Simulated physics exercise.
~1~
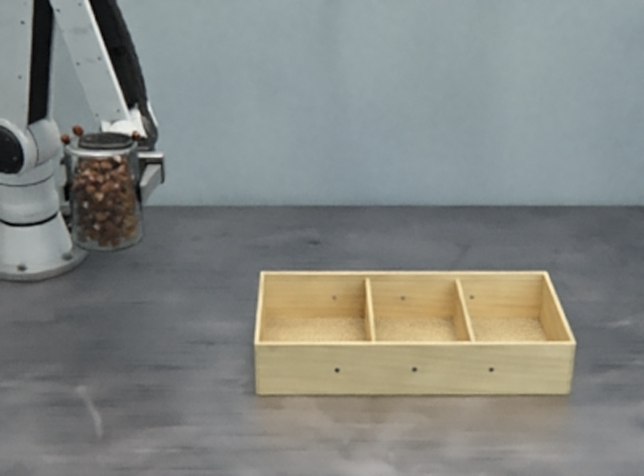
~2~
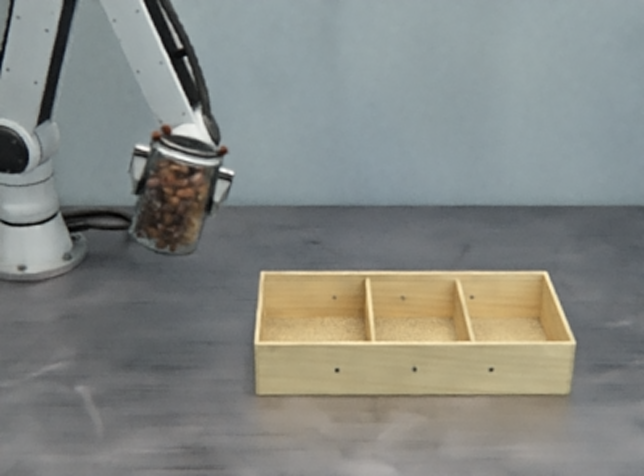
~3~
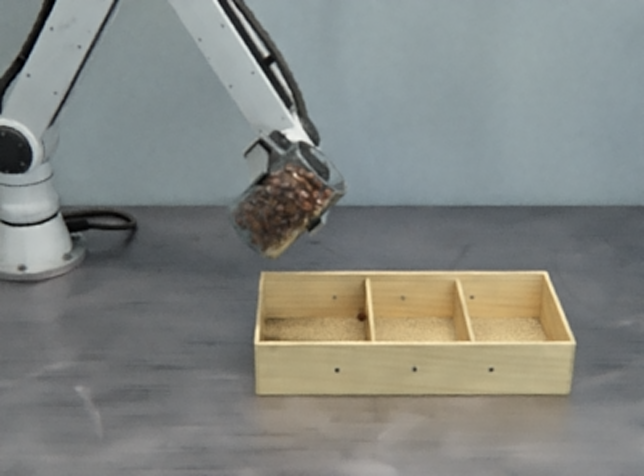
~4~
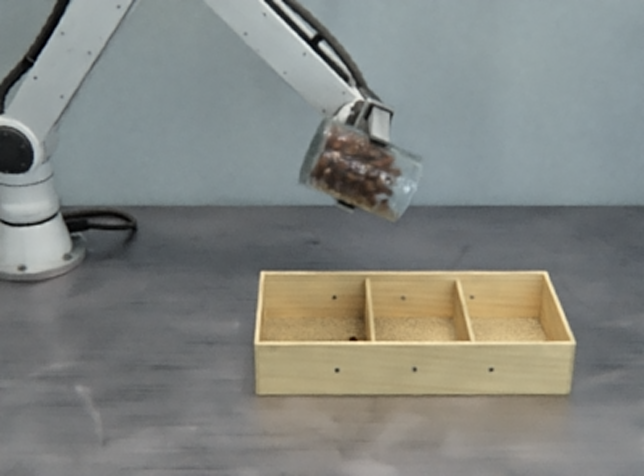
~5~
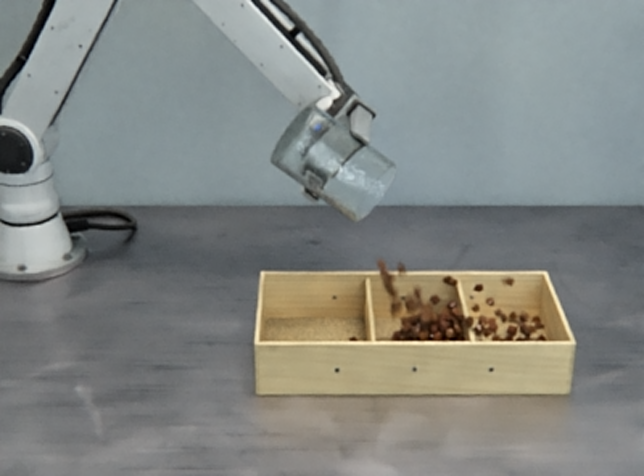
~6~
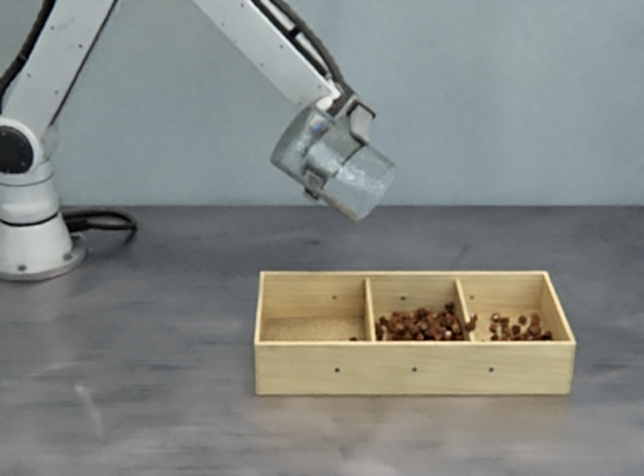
On a dark grey tabletop before a pale blue-grey wall, seen from the front and slightly above, a white robot arm at the left holds a clear cup full of reddish-brown pellets. A shallow, pale wooden box with three compartments sits to the right. The arm carries the cup rightward, tilting it progressively, and a stray pellet lands in the left compartment. Once over the box, the cup tips further and draws back slightly as the pellets tumble out. They end heaped mostly in the middle compartment, with fewer in the right one and the left nearly empty, beneath the emptied, downturned cup.
